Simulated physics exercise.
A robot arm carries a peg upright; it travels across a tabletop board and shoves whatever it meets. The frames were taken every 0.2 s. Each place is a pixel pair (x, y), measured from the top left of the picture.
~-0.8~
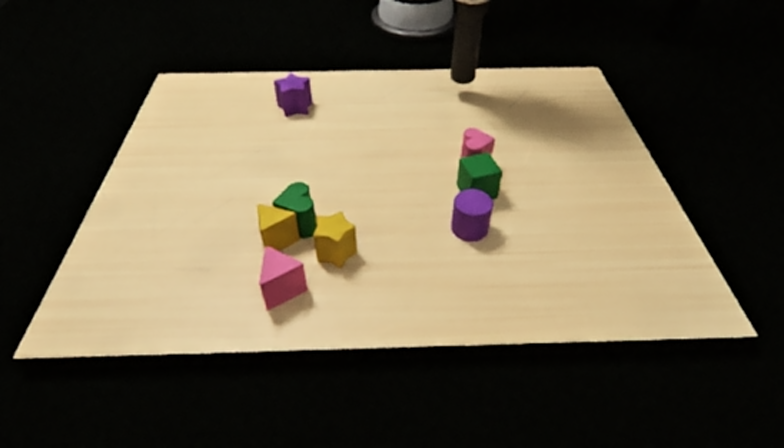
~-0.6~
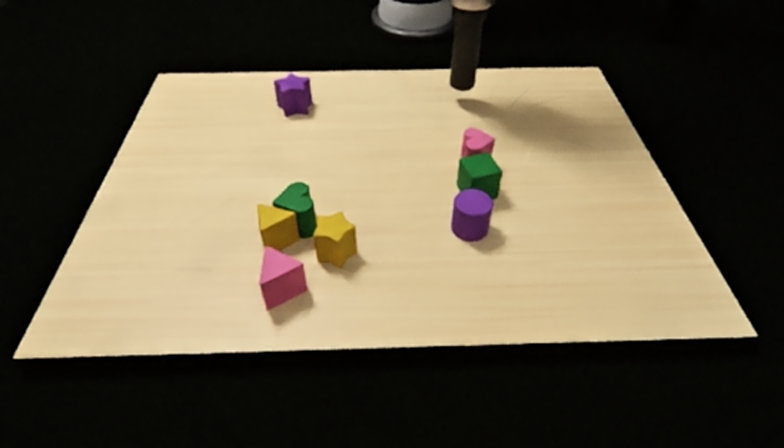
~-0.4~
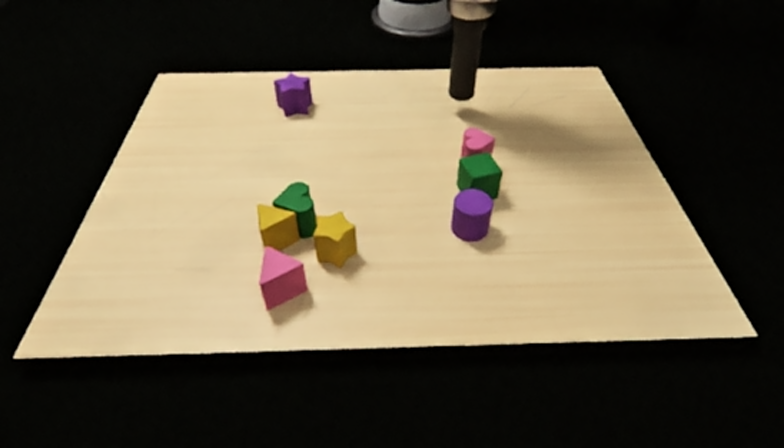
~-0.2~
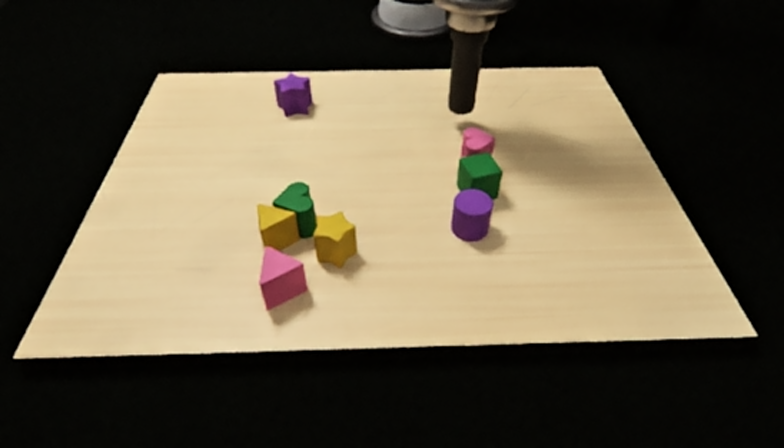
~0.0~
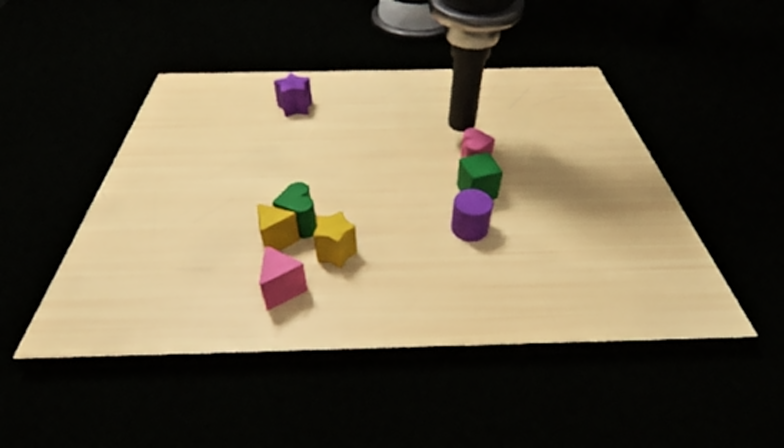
A dark cylindrical peg on a robot arm hangs over the far right part of a pale wooden board, seen from a raised, fixed view against black. A purple star sits far left, yellow, green and pink blocks cluster nearer left, and a pink heart, green cube and purple cylinder line up at right. The peg moves slowly nearer, closing on the heart, while the blocks stay still.
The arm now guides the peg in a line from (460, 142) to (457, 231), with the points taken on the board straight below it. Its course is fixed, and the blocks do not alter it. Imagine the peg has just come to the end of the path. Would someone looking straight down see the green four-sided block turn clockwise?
Going by the path, yes.
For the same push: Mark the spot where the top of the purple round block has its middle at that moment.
In the picture, it is at (484, 227).
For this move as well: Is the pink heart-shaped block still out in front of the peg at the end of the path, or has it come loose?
My prediction: No longer in front.
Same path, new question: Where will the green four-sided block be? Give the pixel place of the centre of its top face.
Top centre: (497, 184).
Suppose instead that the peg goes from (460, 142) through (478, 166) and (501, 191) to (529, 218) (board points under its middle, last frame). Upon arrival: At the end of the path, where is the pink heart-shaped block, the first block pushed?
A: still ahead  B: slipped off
A.
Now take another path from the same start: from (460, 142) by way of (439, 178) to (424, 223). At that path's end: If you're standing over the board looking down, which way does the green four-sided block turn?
From above, the green four-sided block will be seen to turn clockwise.
On the path given first. One third of the way, peg at (461, 152); pink heart-shaped block at (491, 154), turned 60° anticlockwise; green four-sided block at (490, 175), turned 40° clockwise.
Two thirds of the way, peg at (461, 181); pink heart-shaped block at (496, 159), turned 95° anticlockwise; green four-sided block at (493, 181), turned 35° clockwise.
At the end, peg at (460, 214); purple round block at (484, 227); pink heart-shaped block at (496, 159), turned 95° anticlockwise; green four-sided block at (497, 184), turned 25° clockwise.
